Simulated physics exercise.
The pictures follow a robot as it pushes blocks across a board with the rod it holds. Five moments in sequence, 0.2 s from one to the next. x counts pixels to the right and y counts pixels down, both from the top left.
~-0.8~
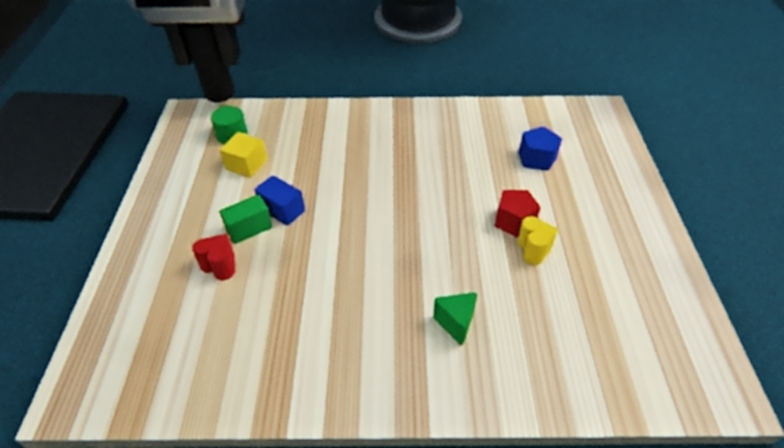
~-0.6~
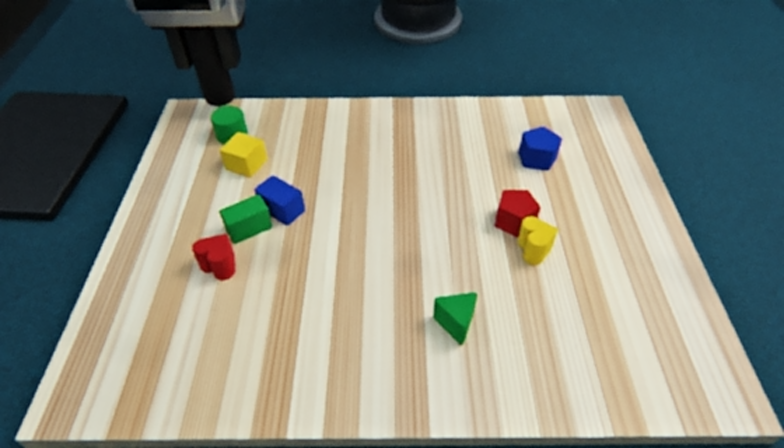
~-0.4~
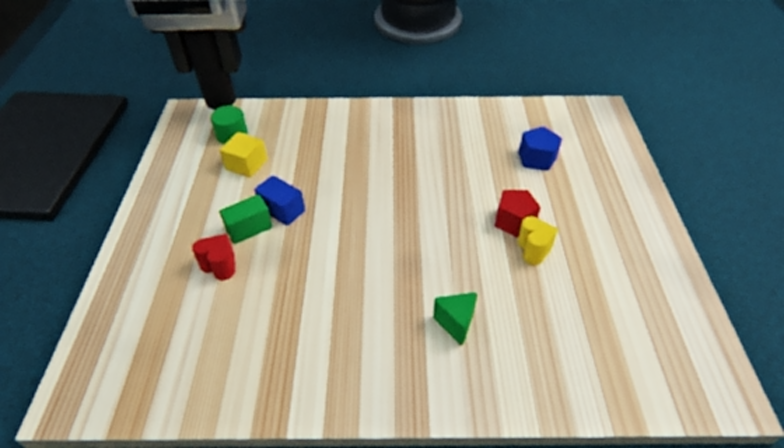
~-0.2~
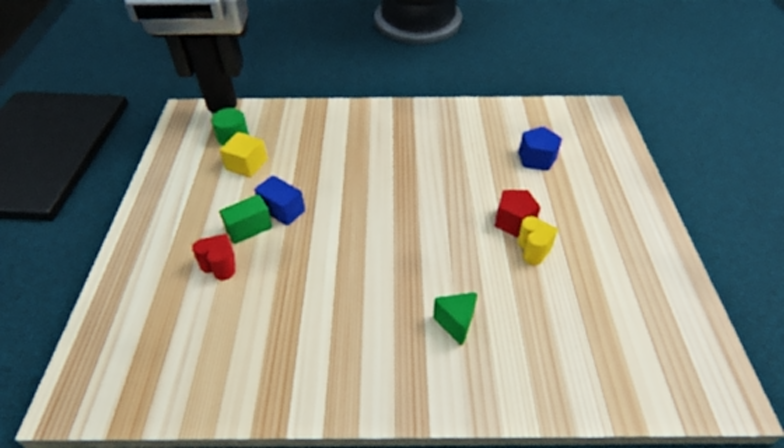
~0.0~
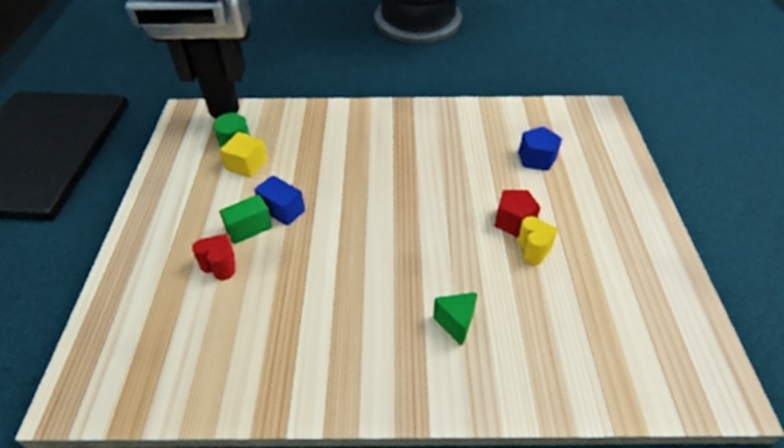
To begin with, a dark rod hangs at the upper left edge of a striped wooden board scattered with red, blue, green and yellow blocks. The rod edges slightly downward to the green round block, which then shifts very slightly toward the yellow block, while the others stay still.
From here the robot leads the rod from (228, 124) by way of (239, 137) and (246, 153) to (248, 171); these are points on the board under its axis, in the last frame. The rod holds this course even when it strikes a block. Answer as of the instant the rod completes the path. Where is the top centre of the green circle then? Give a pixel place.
The answer is (263, 168).
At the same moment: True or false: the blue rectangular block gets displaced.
The claim holds.
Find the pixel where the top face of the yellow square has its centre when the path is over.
Its top centre is at about (269, 191).
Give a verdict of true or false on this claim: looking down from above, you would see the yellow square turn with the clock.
That statement is accurate.
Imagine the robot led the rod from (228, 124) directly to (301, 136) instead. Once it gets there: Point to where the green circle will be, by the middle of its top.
It should be at (246, 130) by then.
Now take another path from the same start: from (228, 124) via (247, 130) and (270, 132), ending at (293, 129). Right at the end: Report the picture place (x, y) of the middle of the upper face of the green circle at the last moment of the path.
Answer: (248, 133).
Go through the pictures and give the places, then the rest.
The first picture shows rod tip (220, 95); block tops, green circle (226, 115); yellow square (241, 144); green rectangular block (243, 209); blue rectangular block (278, 189).
The second picture shows rod (221, 99); blocks unchanged.
The third picture shows rod (221, 102); blocks unchanged.
The fourth picture shows rod (223, 107); green circle (227, 117).
The fifth picture shows rod (225, 111); green circle (229, 122); yellow square (241, 144); green rectangular block (243, 209); blue rectangular block (278, 189).
On the path given first. Halfway along, rod (240, 133); green circle (252, 143); yellow square (252, 165), turned 50° clockwise.
At the end, rod (245, 158); green circle (263, 168); yellow square (269, 191), turned 55° clockwise; green rectangular block (243, 215), turned 30° clockwise; blue rectangular block (296, 215).
